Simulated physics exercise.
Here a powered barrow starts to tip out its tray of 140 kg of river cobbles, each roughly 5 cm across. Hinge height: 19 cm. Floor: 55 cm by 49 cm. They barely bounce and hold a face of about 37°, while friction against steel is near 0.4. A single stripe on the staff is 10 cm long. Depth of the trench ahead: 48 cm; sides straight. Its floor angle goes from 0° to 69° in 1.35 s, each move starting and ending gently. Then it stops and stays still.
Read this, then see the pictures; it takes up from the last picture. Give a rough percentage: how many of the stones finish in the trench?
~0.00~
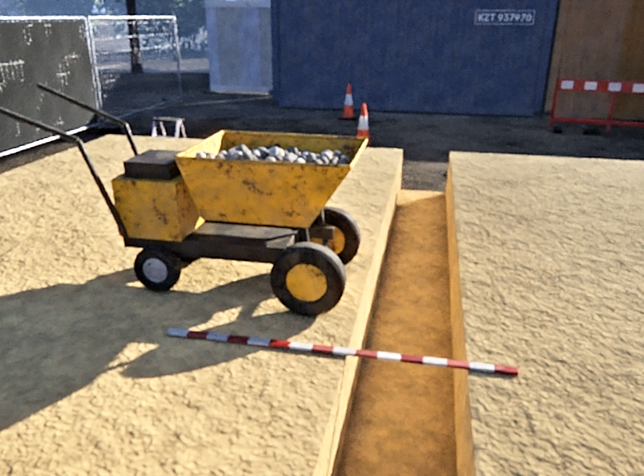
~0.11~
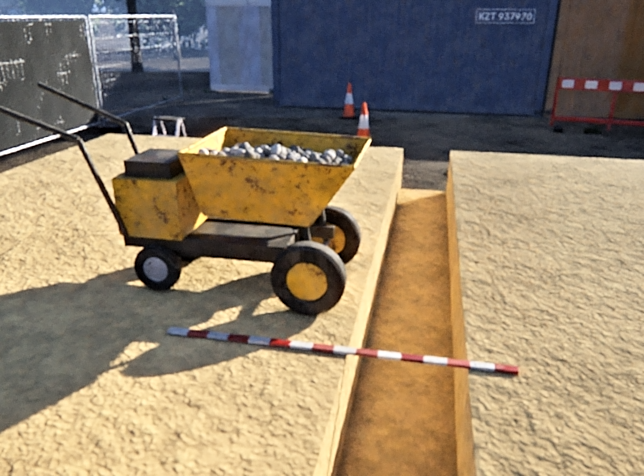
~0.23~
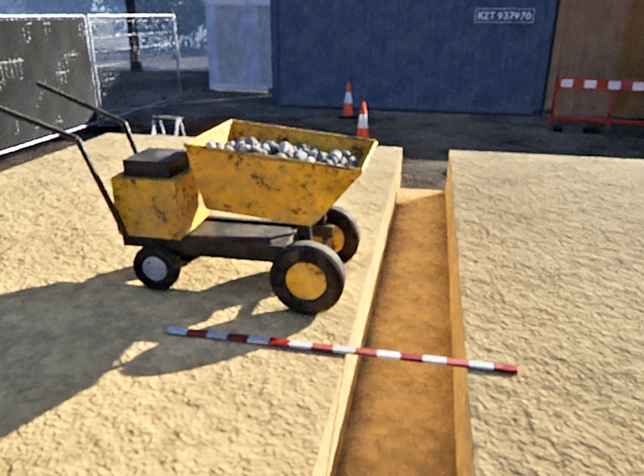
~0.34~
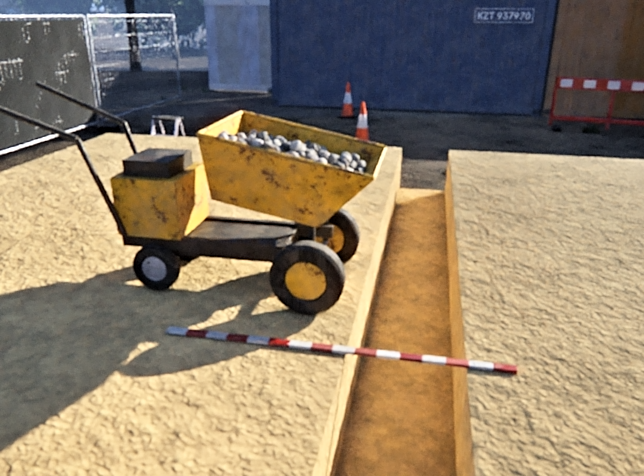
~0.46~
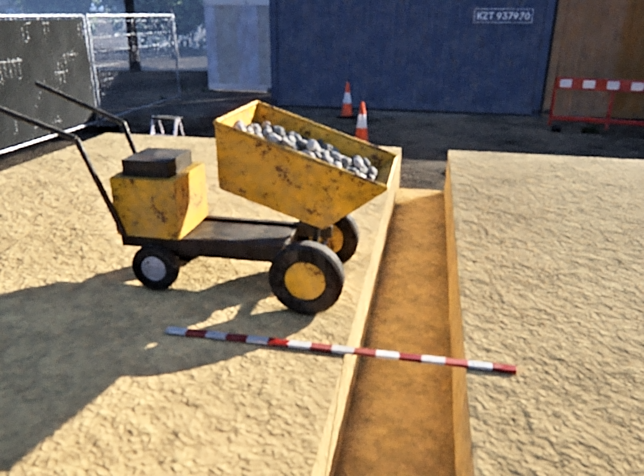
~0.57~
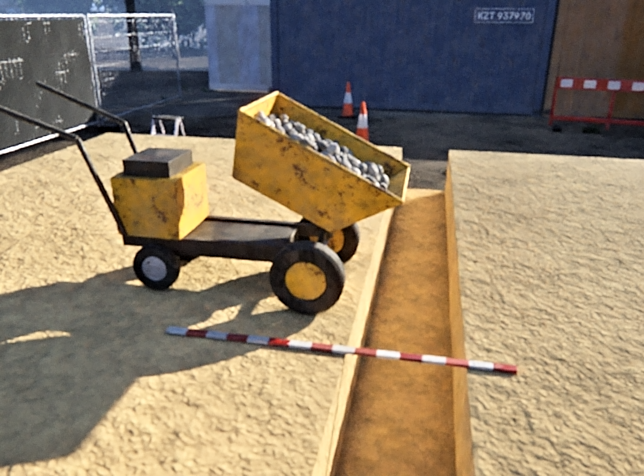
55 %.
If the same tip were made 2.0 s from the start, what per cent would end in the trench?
About 60 percent, I'd say.
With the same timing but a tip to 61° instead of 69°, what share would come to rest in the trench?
In that case some 30 per cent.
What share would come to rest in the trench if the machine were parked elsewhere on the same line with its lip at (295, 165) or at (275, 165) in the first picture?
Near 95 per cent from the first place, 95 from the second.
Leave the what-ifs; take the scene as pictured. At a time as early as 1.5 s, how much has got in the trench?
I'd put it near 10 per cent.
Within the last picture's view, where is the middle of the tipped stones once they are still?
Roughly (450, 353), I'd say.
After 1.0 s the floor is at 58°; 99 % in the tray, 1 % in the trench; the foremost stones are at (440, 247).
After 1.5 s the floor is at 69°; 70 % in the tray, 10 % in the trench, 20 % past the trench; the foremost stones are at (529, 322).
After 1.8 s the floor is at 69°; 43 % in the tray, 19 % in the trench, 38 % past the trench; the foremost stones are at (606, 300).
After 3.8 s the floor is at 69°; 6 % in the tray, 55 % in the trench, 39 % past the trench; the foremost stones are past the picture's edge.
